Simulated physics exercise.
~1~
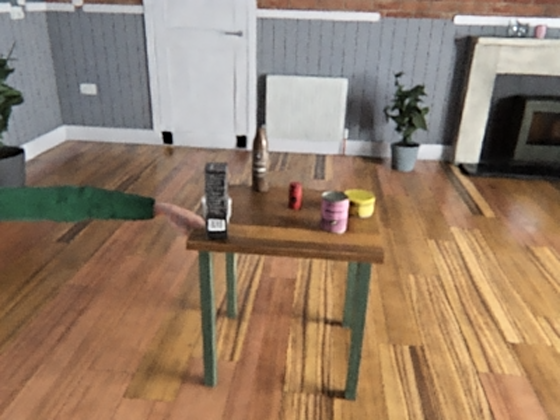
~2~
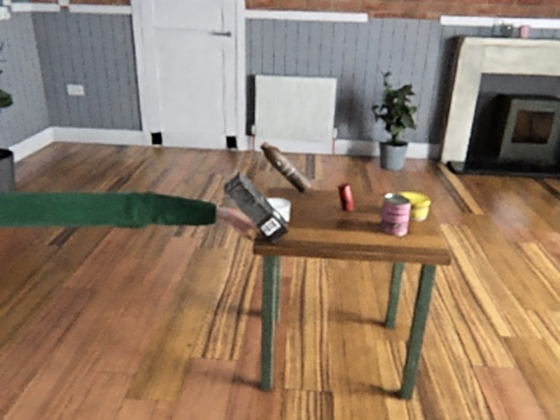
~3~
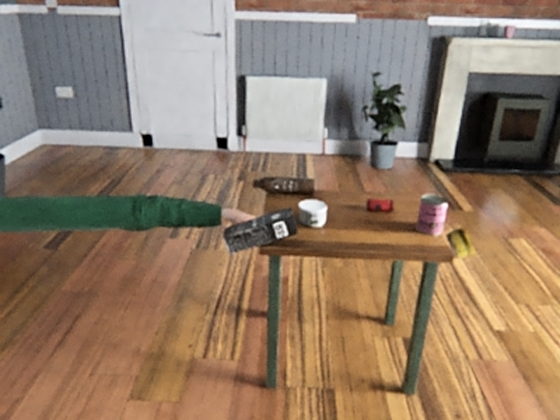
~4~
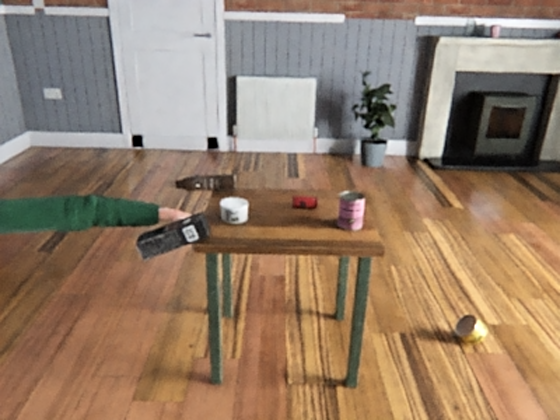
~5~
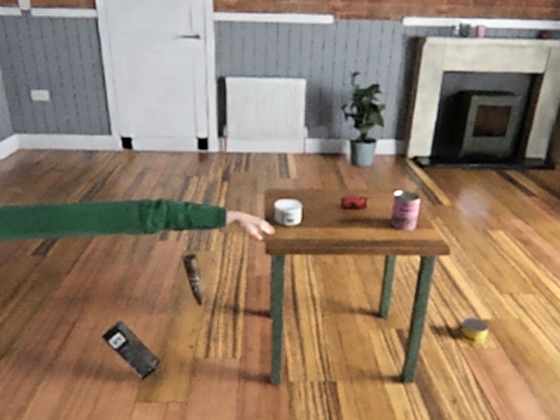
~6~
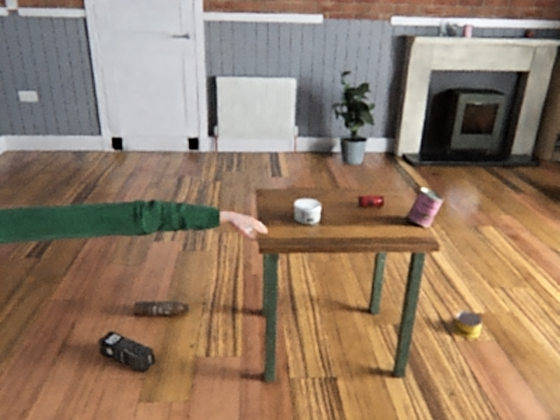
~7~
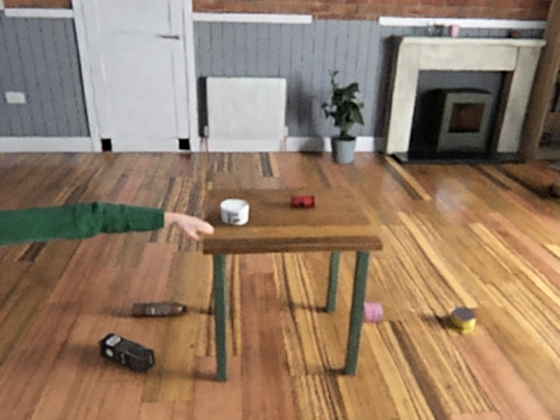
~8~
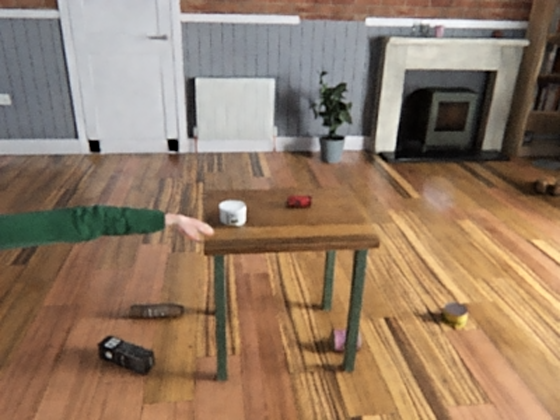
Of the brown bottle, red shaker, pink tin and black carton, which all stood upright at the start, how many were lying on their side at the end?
All four were lying on their side at the end. The red shaker lay on the table, while the brown bottle, pink tin and black carton lay on the floor.
